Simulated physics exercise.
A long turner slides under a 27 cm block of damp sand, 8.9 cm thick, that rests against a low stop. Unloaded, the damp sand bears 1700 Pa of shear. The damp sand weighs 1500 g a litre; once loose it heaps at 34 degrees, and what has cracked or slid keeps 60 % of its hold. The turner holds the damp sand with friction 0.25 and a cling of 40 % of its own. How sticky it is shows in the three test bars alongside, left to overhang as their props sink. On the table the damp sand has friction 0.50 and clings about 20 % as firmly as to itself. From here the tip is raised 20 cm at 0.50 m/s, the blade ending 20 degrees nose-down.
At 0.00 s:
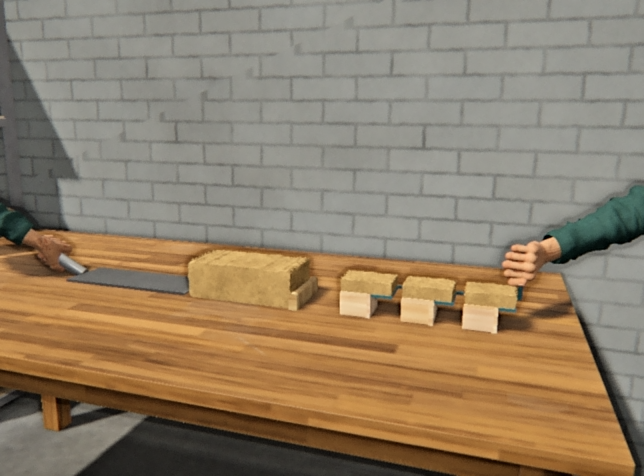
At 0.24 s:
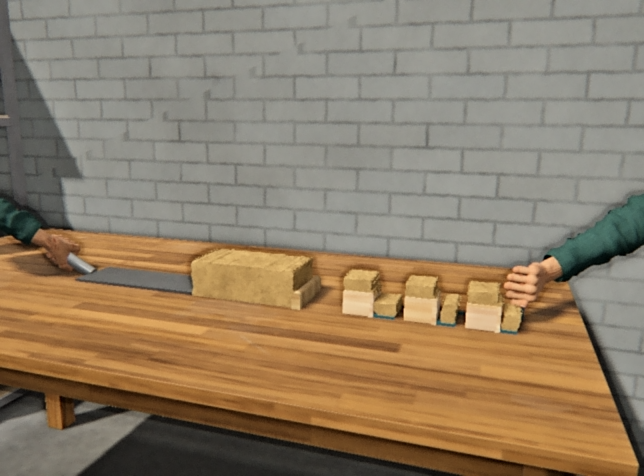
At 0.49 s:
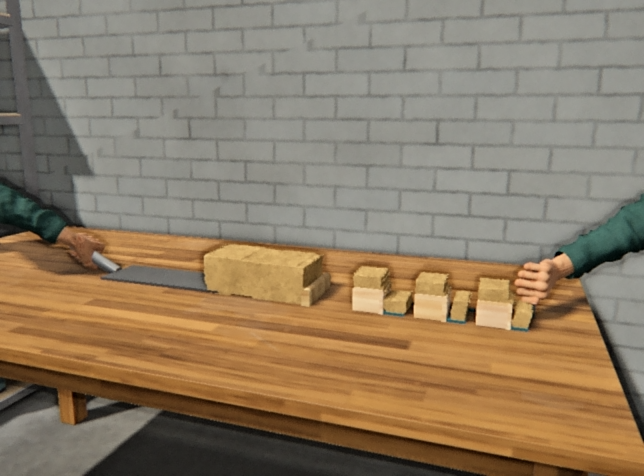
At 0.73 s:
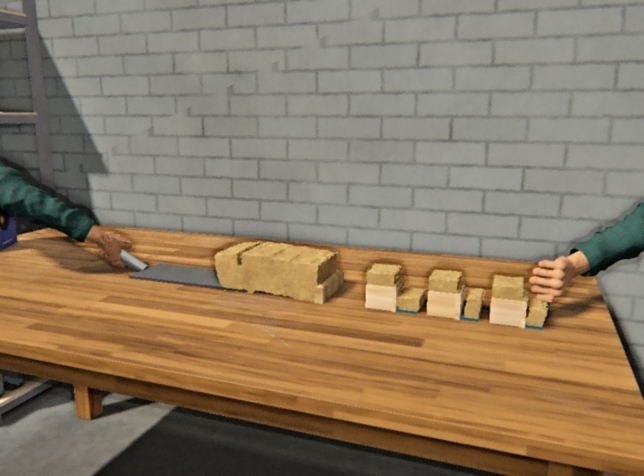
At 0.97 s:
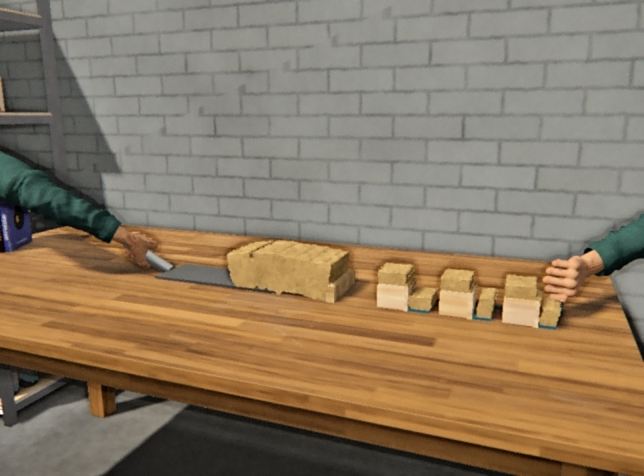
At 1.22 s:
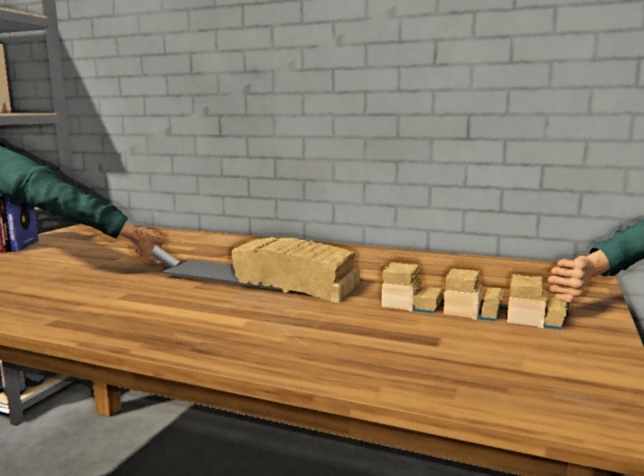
The footage shows the overhanging ends of three small sandy bars dropping beside their pale blocks near a hand at right, while another hand slides a flat blade rightward under a larger sandy block, whose surface cracks and shifts.
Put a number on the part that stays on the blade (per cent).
Expect roughly 27 %.
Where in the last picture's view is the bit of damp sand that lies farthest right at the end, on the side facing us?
At about (405, 309).
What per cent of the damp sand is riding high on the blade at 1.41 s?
Some 40 per cent.
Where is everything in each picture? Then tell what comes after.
The first frame shows handle end of the blade at (66, 281), not yet moved; top of the damp sand at (240, 267); bar tips down by 0, 0, 0 (left to right).
The second frame shows handle end of the blade at (75, 280), moved 1.7 cm; top of the damp sand at (243, 266); bar tips down by 4.8 cm, 5.6 cm, 5.4 cm (left to right).
The third frame shows handle end of the blade at (100, 279), moved 6.1 cm; top of the damp sand at (208, 257); bar tips down by 4.9 cm, 5.6 cm, 5.4 cm (left to right).
The fourth frame shows handle end of the blade at (129, 277), moved 10 cm; top of the damp sand at (244, 254); bar tips down by 4.9 cm, 5.6 cm, 5.4 cm (left to right).
The fifth frame shows handle end of the blade at (155, 278), moved 15 cm; top of the damp sand at (260, 253); bar tips down by 4.9 cm, 5.6 cm, 5.4 cm (left to right).
The sixth frame shows handle end of the blade at (162, 273), moved 16 cm; top of the damp sand at (264, 250); bar tips down by 4.9 cm, 5.6 cm, 5.4 cm (left to right).
After 1.41 s, the tip is 10 cm up.
After 1.63 s, the tip is 20 cm up and 50 % is riding high on the blade.
After 1.85 s, the tip is 20 cm up and 50 % is riding high on the blade.
After 2.08 s, the tip is 20 cm up and 50 % is riding high on the blade.
After 2.90 s, at the end, the tip is 20 cm up and 27 % is riding high on the blade.
